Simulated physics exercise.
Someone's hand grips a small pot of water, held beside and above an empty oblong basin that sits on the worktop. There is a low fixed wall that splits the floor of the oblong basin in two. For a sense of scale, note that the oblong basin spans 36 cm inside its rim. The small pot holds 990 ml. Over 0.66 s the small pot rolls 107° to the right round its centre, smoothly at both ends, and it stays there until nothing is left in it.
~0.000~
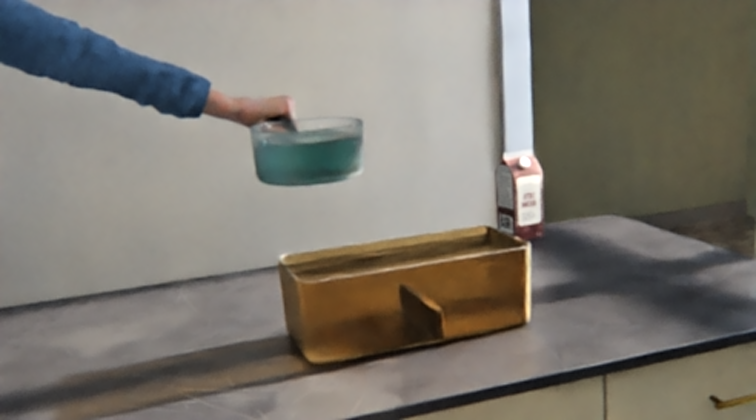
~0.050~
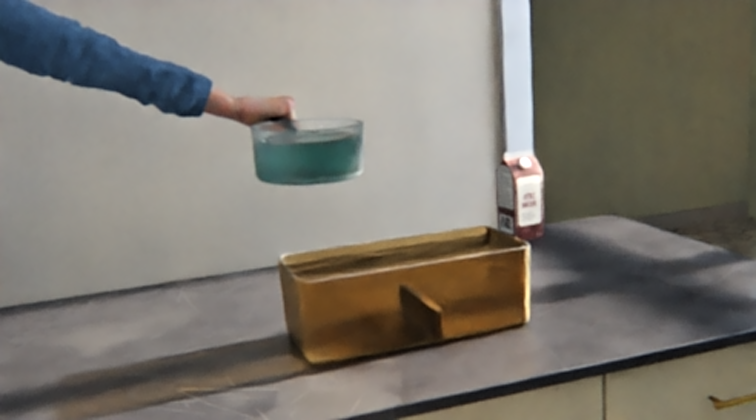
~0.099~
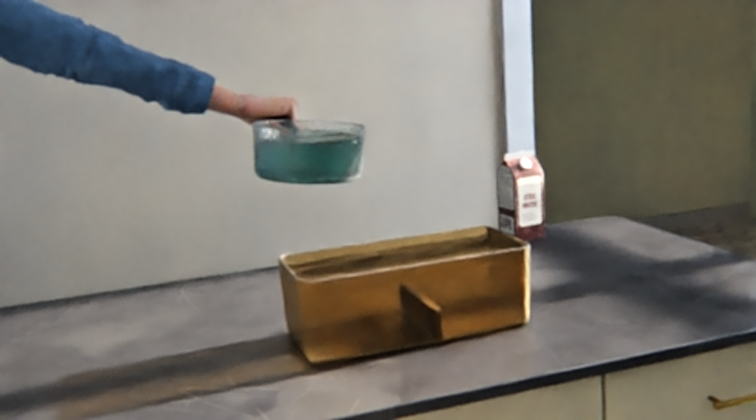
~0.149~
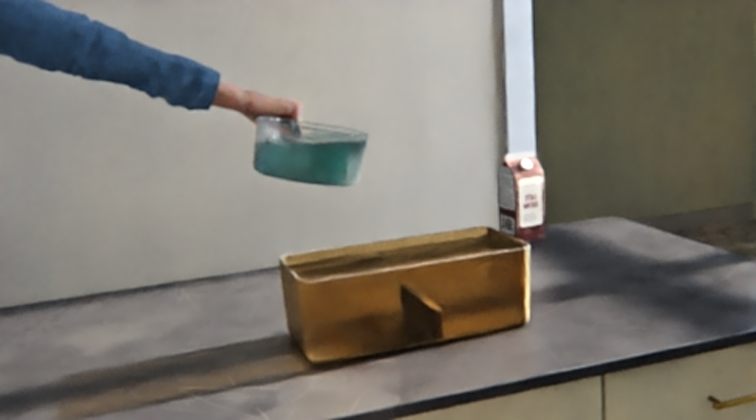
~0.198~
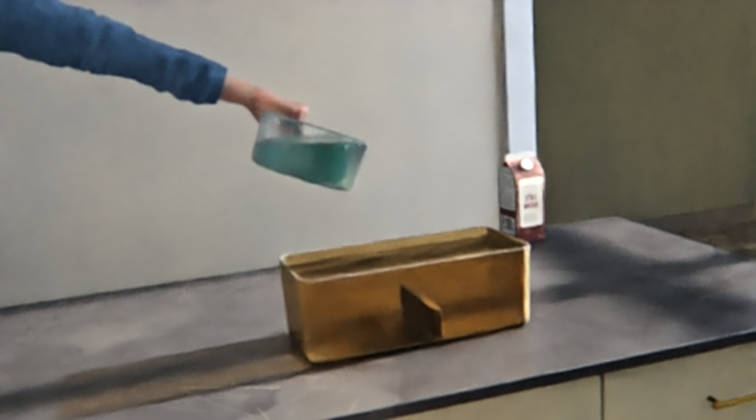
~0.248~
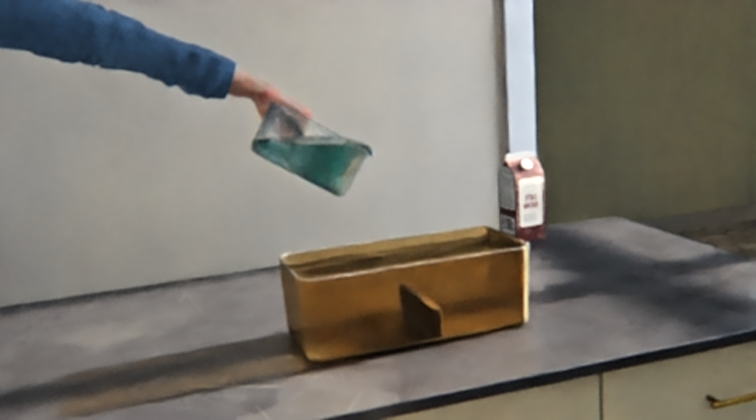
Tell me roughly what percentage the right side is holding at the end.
At the end it holds about 28 per cent.
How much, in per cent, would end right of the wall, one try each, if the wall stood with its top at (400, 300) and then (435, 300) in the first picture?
60 then 20 %.
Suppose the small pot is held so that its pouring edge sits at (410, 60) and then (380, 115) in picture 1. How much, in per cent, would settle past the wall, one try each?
Respectively about 75 and 60 percent.
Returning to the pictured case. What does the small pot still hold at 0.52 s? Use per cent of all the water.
I reckon about 24 in a hundred is still held.
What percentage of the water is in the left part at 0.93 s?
Roughly 64 in a hundred.
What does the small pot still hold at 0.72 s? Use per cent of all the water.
I reckon near 5 per cent still sits there.
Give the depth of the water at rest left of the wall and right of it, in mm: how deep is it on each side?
On the left it stands about 22 mm, on the right about 12 mm.
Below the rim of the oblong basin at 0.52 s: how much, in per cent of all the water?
Near 26 in a hundred.
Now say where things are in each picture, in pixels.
In the first frame, it leans 0°; its right rim is at (359, 121); the water meets the walls at (254, 144) and (357, 133); the oblong basin's rim runs from (288, 270) to (509, 236); the wall's top is at (419, 297).
In the second frame, it leans 2°; its right rim is at (360, 122); the water meets the walls at (254, 144) and (357, 133).
In the third frame, it leans 6°; its right rim is at (362, 127); the water meets the walls at (256, 142) and (358, 135).
In the fourth frame, it leans 13°; its right rim is at (364, 134); the water meets the walls at (257, 143) and (361, 137).
In the fifth frame, it leans 22°; its right rim is at (365, 143); the water meets the walls at (257, 143) and (363, 139).
In the sixth frame, it leans 33°; its right rim is at (365, 154); the water meets the walls at (254, 140) and (364, 148); 3 per cent is over the edge.
By 0.52 s the tilt is 96° and 23 per cent is still to pour, 15 is left of the wall and 12 right of it.
By 0.72 s the tilt is 107° and 5 per cent is still to pour, 61 is left of the wall and 27 right of it.
By 0.93 s the tilt is 107° and 0 per cent is still to pour, 64 is left of the wall and 28 right of it.
By 1.16 s the tilt is 107° and 0 per cent is still to pour, 67 is left of the wall and 28 right of it.
At rest 67 per cent lies left of the wall, 28 right of it and 4 outside.
